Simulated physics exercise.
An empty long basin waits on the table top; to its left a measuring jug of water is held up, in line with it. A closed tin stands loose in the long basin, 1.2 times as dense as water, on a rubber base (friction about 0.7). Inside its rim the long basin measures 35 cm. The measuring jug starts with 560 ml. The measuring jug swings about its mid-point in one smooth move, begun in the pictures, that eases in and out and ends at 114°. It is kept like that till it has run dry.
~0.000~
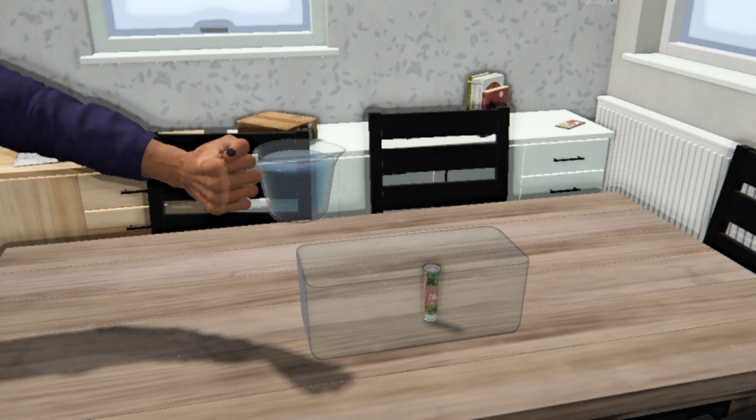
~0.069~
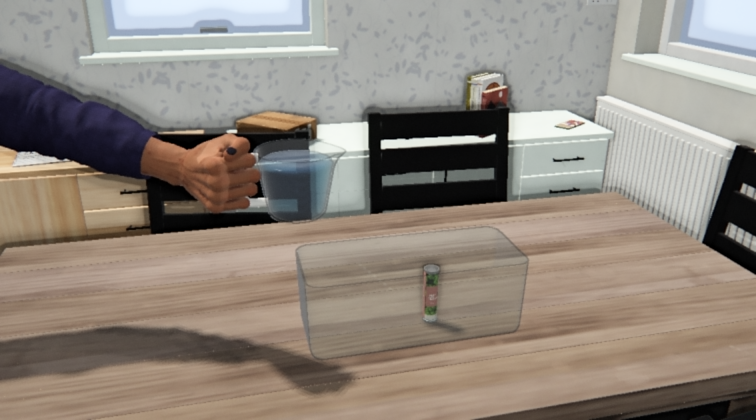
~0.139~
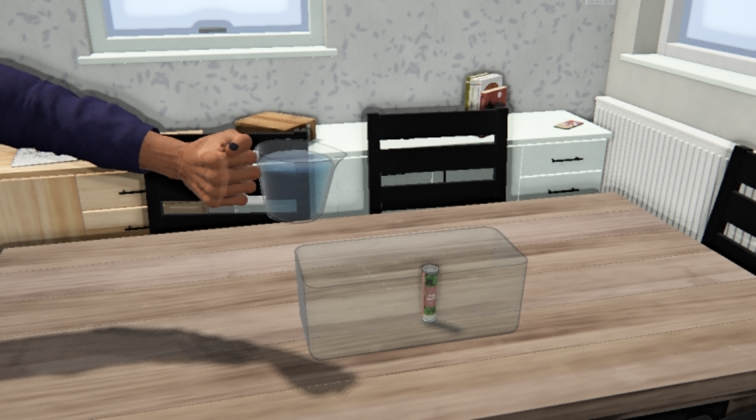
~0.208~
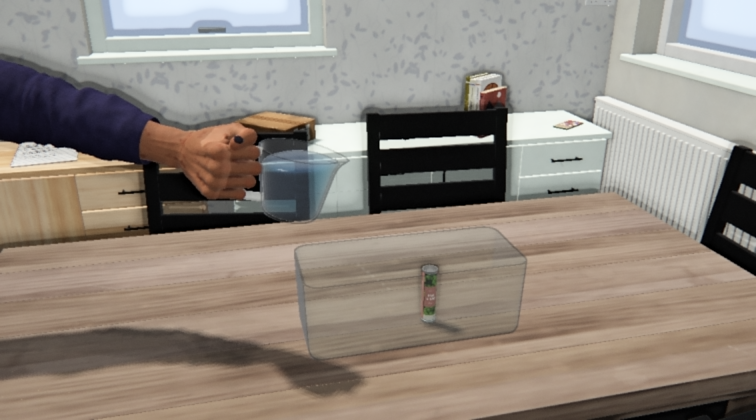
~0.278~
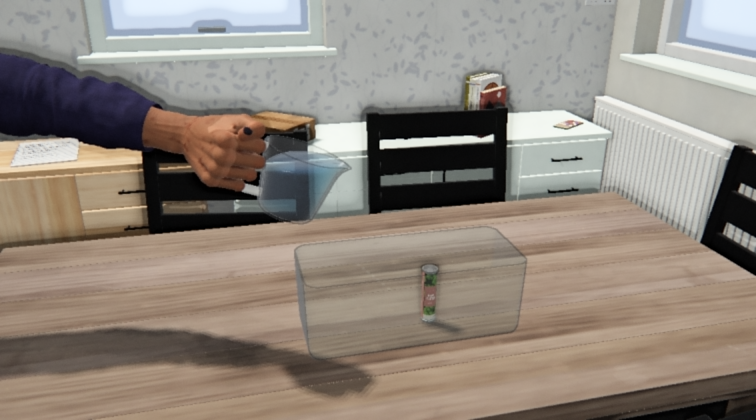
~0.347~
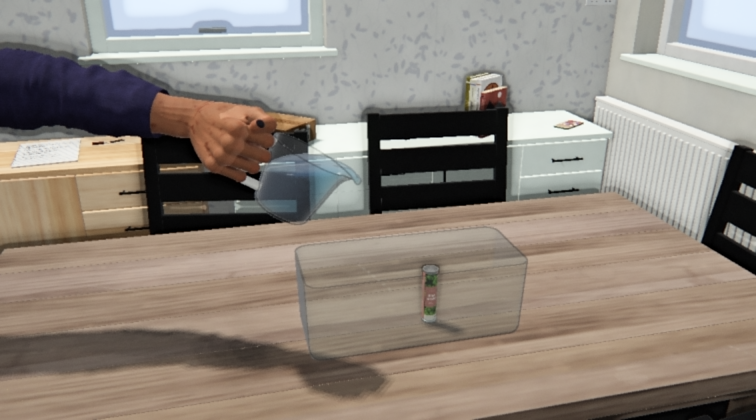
A dark-sleeved arm reaches in from the left of a dining room, seen from slightly above a wooden table with black chairs, white drawers and a patterned grey wall behind. Its hand holds a clear bluish jug beside and above a transparent, rounded basin, where a small green and red tin stands upright. The hand slowly, then more noticeably, tilts the jug rightward, while the camera stays still.
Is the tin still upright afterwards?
The tin keeps standing.
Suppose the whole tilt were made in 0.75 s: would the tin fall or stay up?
The tin remains upright.
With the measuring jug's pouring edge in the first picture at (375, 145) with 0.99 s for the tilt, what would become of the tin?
Then it goes over.
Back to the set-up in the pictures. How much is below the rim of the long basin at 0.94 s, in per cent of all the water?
Near 94 in a hundred.
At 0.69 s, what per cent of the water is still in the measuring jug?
Near 36 in a hundred.
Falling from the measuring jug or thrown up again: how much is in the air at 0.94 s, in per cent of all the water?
Near 4 in a hundred.
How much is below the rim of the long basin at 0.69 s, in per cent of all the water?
About 38 per cent.
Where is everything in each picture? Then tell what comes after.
In the first picture, tilt 0°; pouring edge (346, 148); surface from (258, 162) to (334, 156); the long basin's rim runs from (301, 267) to (513, 244); the tin's top is at (432, 271).
In the second picture, tilt 1°; pouring edge (346, 149); surface from (259, 161) to (333, 157).
In the third picture, tilt 5°; pouring edge (347, 153); surface from (260, 161) to (334, 159).
In the fourth picture, tilt 12°; pouring edge (349, 159); surface from (261, 162) to (339, 160).
In the fifth picture, tilt 21°; pouring edge (352, 167); surface from (264, 164) to (348, 162).
In the sixth picture, tilt 31°; pouring edge (354, 177); surface from (265, 167) to (348, 170); 4 per cent is over the edge.
Then, 0.69 s in, the tilt is 90° and 36 per cent is still to pour; the tin stands where it began.
Then, 0.94 s in, the tilt is 113° and 2 per cent is still to pour; the tin stands where it began.
Then, 1.20 s in, the tilt is 114° and 0 per cent is still to pour; the tin stands where it began.
Then, 1.49 s in, the tilt is 114° and 0 per cent is still to pour; the tin stands where it began.
Finally, the tin stands where it began.
